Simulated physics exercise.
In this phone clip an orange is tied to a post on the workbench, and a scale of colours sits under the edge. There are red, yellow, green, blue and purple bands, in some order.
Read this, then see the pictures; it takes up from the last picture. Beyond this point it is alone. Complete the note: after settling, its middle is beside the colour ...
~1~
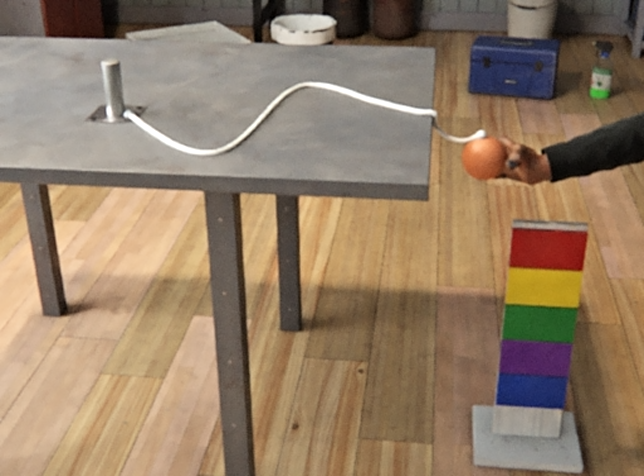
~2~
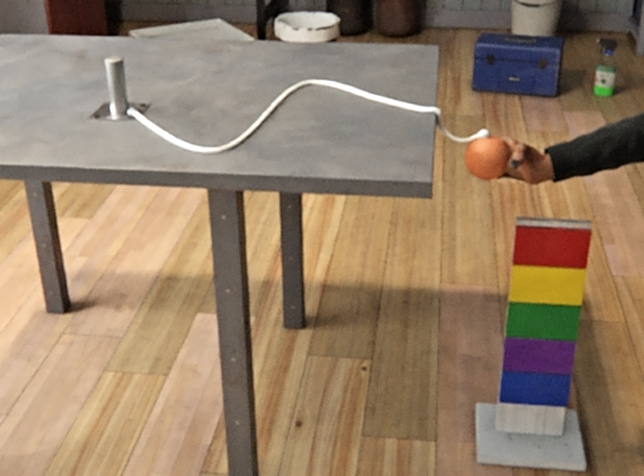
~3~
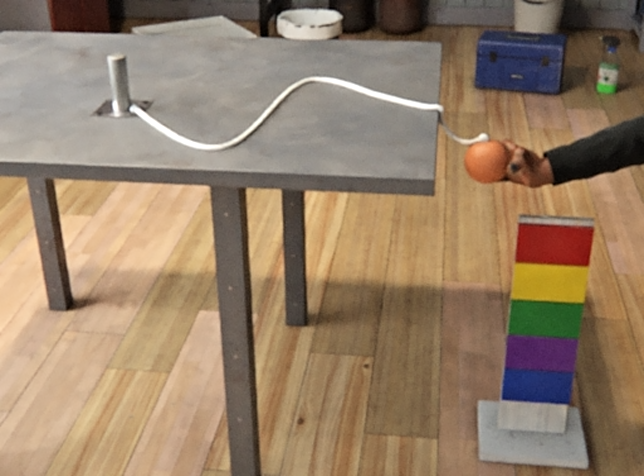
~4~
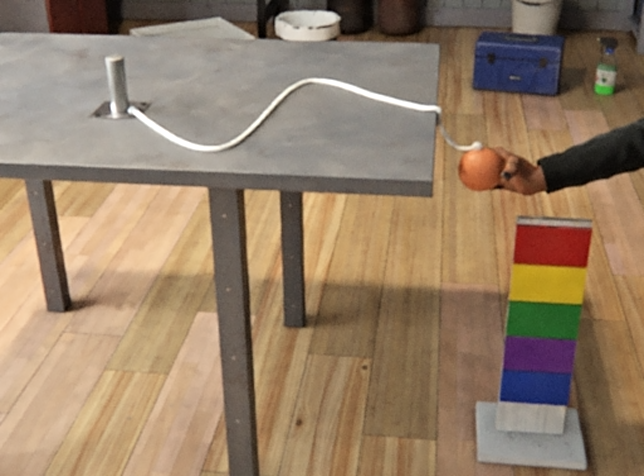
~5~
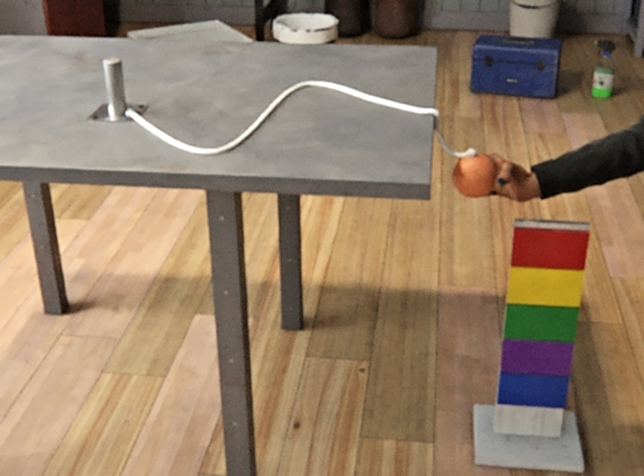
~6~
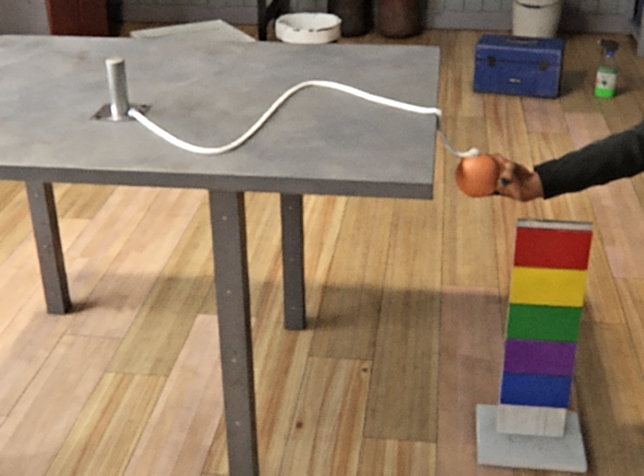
... Blue.
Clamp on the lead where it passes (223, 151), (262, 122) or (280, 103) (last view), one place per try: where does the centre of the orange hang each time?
Pixel spots, one per try: About (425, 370), (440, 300), (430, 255).
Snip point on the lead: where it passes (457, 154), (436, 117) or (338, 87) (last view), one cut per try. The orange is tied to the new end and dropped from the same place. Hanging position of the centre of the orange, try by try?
Estimated positions in order: (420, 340); (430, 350); (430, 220).
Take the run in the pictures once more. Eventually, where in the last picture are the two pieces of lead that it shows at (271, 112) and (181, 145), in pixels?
They finish at (396, 129) and (237, 119) respectively.
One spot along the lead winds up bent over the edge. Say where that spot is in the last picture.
The piece you want is at about (283, 99).
Soon after, orange near (453, 381); level with blue.
Then, orange near (394, 410); level with blue.
Further on, orange near (441, 390); level with blue.
At rest, orange near (414, 406); level with blue. Its centre hangs level with the blue band.
